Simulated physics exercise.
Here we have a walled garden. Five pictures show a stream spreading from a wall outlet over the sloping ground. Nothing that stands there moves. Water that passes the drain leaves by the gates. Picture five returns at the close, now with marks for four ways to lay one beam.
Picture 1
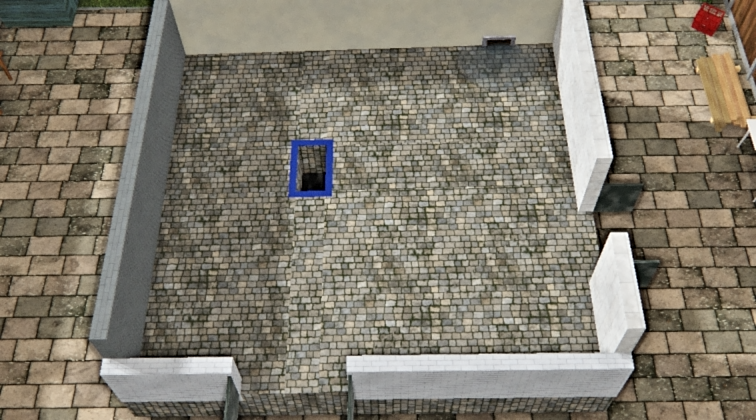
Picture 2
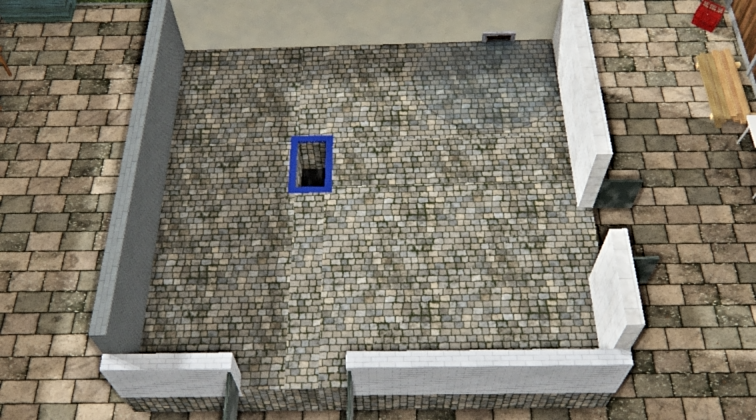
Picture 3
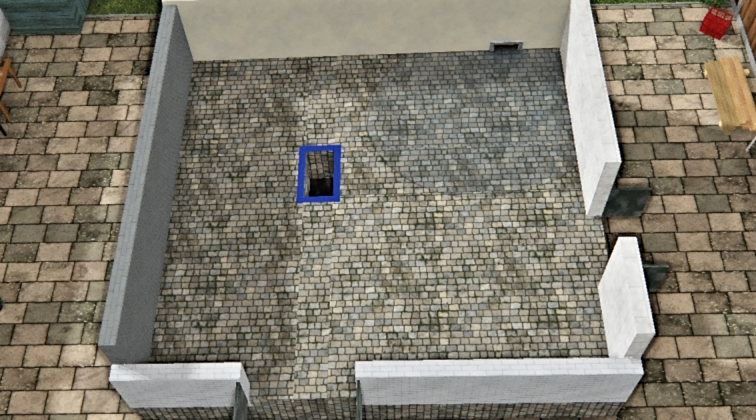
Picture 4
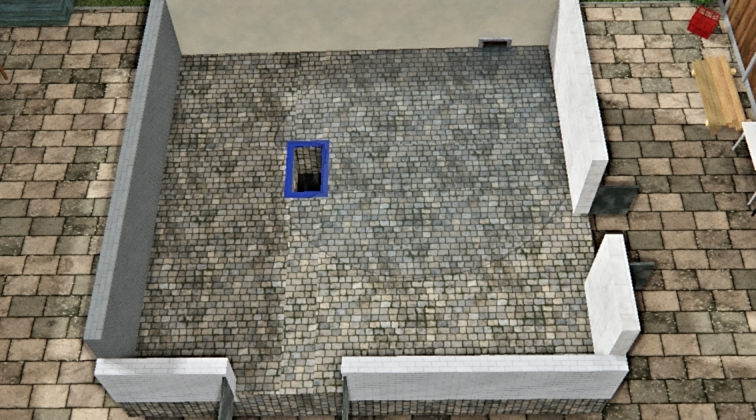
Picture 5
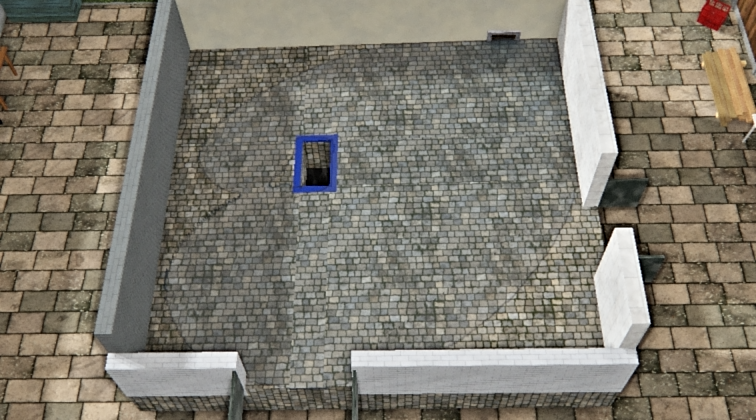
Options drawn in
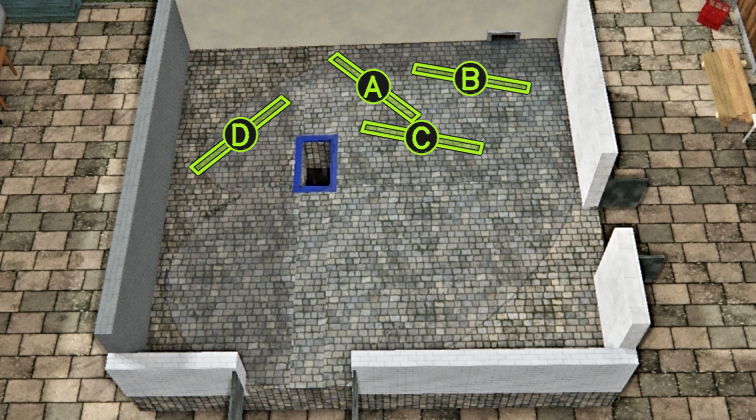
A dark, wet-looking patch spreads from the small outlet at the top right of a walled, stone-paved yard, widening down and leftward across the paving until it surrounds the blue-framed opening and covers most of the ground.
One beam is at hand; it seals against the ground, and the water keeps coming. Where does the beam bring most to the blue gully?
Best: D.
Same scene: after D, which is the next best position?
That is position A.
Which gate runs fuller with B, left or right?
The left gate.
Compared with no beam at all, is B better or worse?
It is worse.
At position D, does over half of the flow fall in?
No, it does not.
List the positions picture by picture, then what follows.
Outfall at (499, 41); blue gully at (311, 168); open gate at (296, 378); open gate at (584, 246); water covers 3 % of the ground and shows as far out as (469, 78); blue gully still dry.
Water covers 10 % of the ground and shows as far out as (459, 122); blue gully still dry.
Water covers 22 % of the ground and shows as far out as (450, 191); blue gully still dry.
Water covers 41 % of the ground and shows as far out as (304, 230); blue gully taking water.
Water covers 69 % of the ground and shows as far out as (171, 308); blue gully taking water.
On the marked copy, A from (333, 56) to (415, 118); B from (414, 68) to (528, 88); C from (363, 126) to (481, 148); D from (194, 170) to (285, 99).
With A, about 11 % of the stream runs into the blue gully, about 78 % out by the gates.
With B, about 7 % of the stream runs into the blue gully, about 82 % out by the gates.
With C, about 5 % of the stream runs into the blue gully, about 83 % out by the gates.
With D, about 22 % of the stream runs into the blue gully, about 67 % out by the gates.
